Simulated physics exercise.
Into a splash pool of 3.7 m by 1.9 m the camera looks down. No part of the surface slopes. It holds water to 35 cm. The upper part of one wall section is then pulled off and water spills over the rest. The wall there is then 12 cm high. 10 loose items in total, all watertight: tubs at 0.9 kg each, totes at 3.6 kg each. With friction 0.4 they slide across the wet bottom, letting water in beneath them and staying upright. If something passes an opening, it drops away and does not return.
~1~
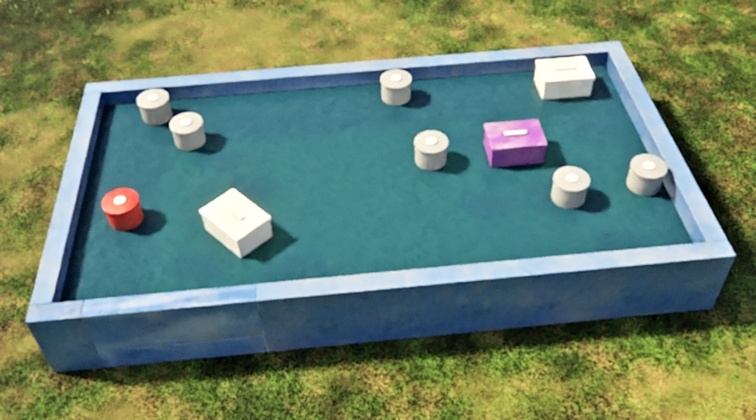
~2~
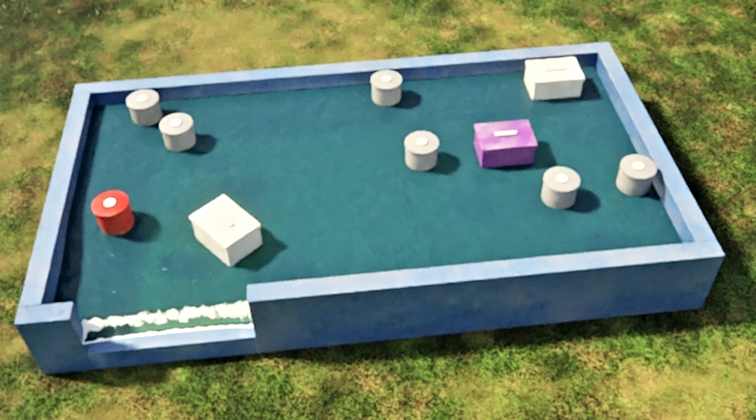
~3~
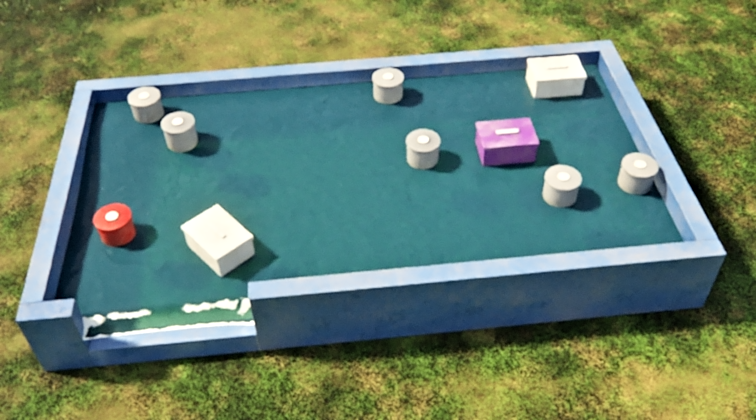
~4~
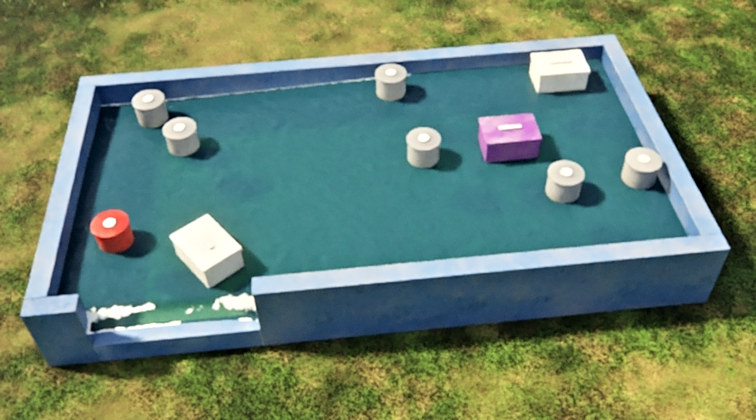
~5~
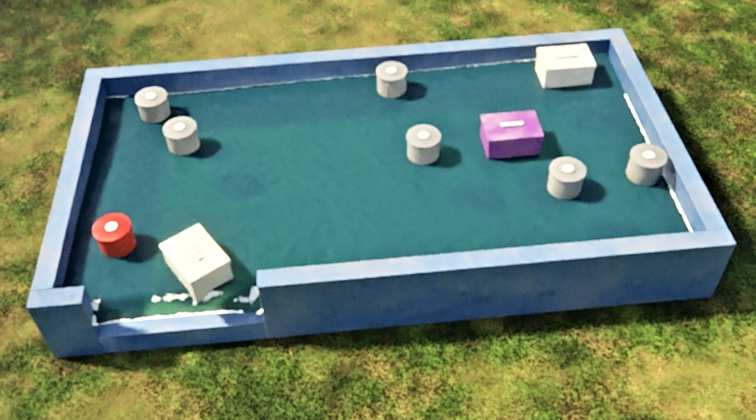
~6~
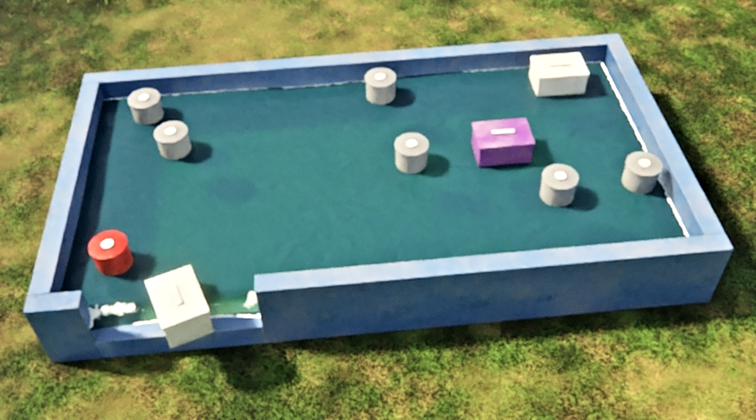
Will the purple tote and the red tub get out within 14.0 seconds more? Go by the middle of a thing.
Result - purple tote is not washed out, red tub is washed out.
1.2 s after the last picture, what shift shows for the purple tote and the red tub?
20 and 80 cm or so by then.
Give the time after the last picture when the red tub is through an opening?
1.5 s.
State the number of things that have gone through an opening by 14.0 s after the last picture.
The count by then is 3.
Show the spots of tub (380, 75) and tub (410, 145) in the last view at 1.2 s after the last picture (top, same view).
They end up about (355, 81) and (380, 150) in the last view.
Then, 1.2 s after the last picture the purple tote is near (479, 138), 0.2 m from its start, afloat; the red tub is near (108, 294), 0.7 m from its start, afloat; 1 of 10 are out; 9 afloat.
Then, 5.2 s after the last picture the purple tote is near (452, 150), 0.4 m from its start, afloat; the red tub has gone out; 2 of 10 are out; 8 afloat.
Then, 10.0 s after the last picture the purple tote is near (417, 164), 0.7 m from its start, afloat; the red tub has gone out; 2 of 10 are out; 8 afloat.
Then, 14.0 s after the last picture the purple tote is near (397, 173), 0.8 m from its start, afloat; the red tub has gone out; 3 of 10 are out; 7 afloat.
